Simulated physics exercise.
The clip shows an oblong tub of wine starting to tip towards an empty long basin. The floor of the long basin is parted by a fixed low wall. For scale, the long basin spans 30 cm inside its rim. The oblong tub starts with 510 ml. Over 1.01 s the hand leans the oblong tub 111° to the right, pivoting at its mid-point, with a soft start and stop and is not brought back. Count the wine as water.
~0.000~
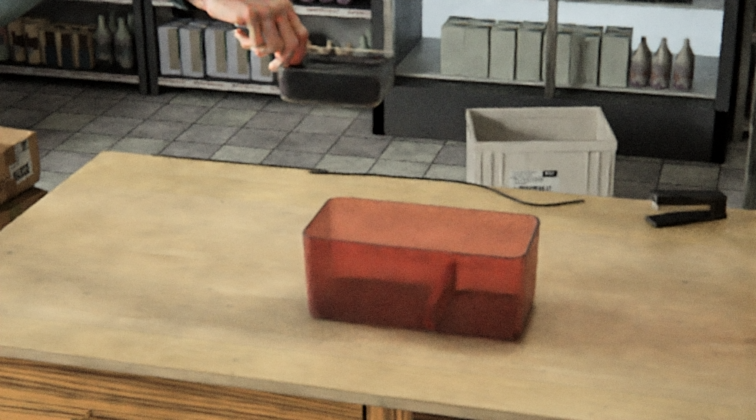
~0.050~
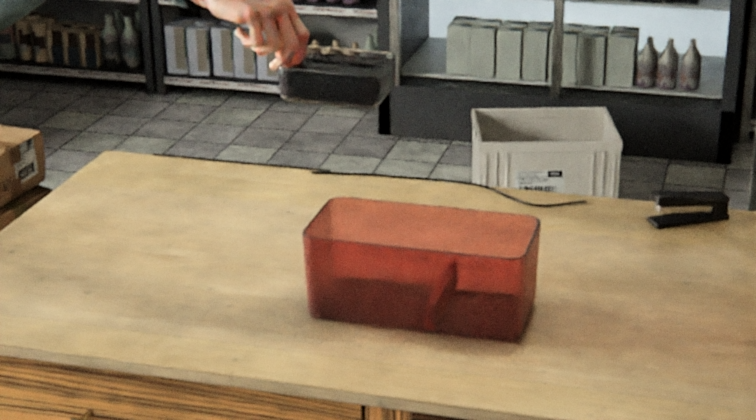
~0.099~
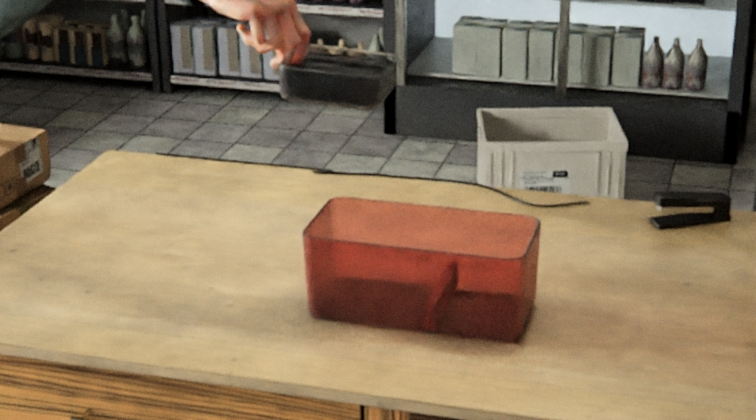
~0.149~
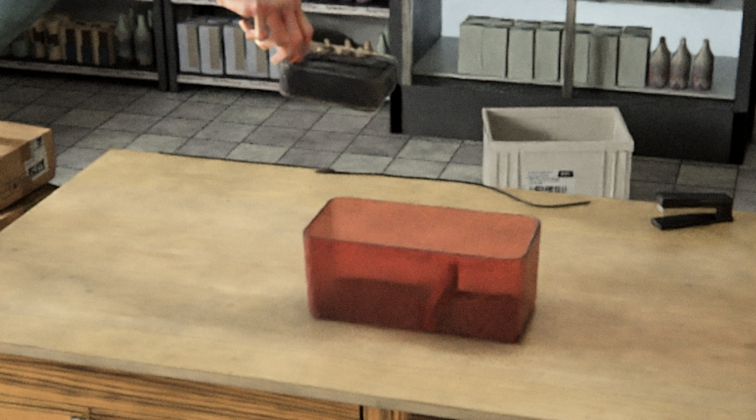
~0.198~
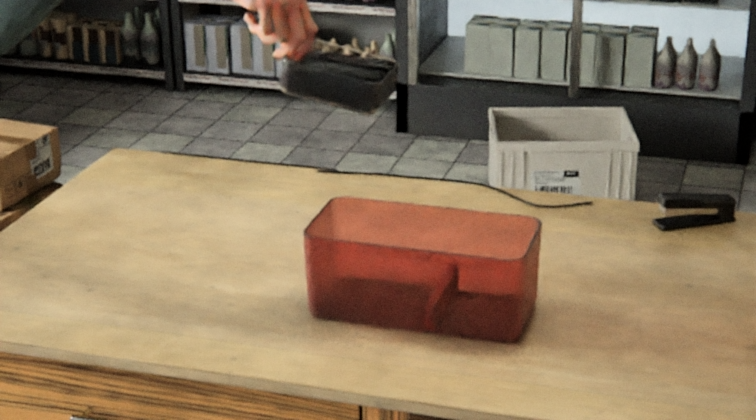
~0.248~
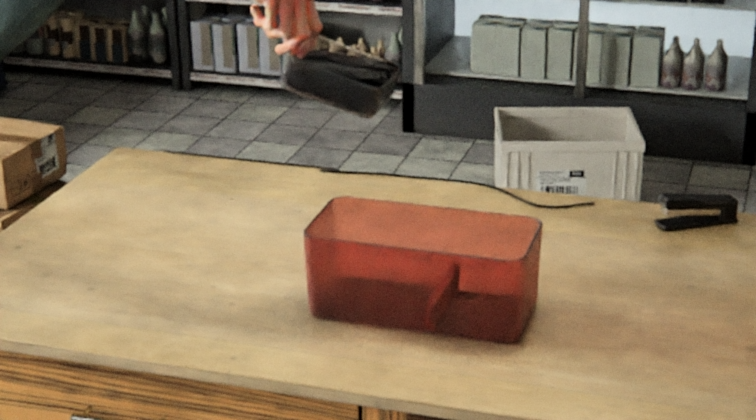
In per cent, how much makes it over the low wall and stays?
Roughly 56 per cent is past the wall.
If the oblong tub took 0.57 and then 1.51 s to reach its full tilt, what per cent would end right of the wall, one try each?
In turn about 40 and 60 per cent.
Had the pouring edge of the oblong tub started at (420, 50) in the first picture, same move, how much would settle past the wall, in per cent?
Then about 70 per cent.
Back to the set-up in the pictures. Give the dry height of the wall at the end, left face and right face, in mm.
Left about 32 mm, right about 22 mm.
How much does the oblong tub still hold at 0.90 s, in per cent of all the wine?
Some 2 per cent.
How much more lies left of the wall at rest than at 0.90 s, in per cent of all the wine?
About 7 per cent.
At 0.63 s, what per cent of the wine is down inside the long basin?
Near 26 in a hundred.
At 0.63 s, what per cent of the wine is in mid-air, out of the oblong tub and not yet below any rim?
About 58 per cent.
By 0.63 s the tilt is 76° and 15 per cent is still to pour, 6 is left of the wall and 20 right of it.
By 0.90 s the tilt is 108° and 2 per cent is still to pour, 30 is left of the wall and 56 right of it.
By 1.20 s the tilt is 111° and 0 per cent is still to pour, 38 is left of the wall and 56 right of it.
By 1.51 s the tilt is 111° and 0 per cent is still to pour, 37 is left of the wall and 56 right of it.
At rest 37 per cent lies left of the wall, 56 right of it and 7 outside.
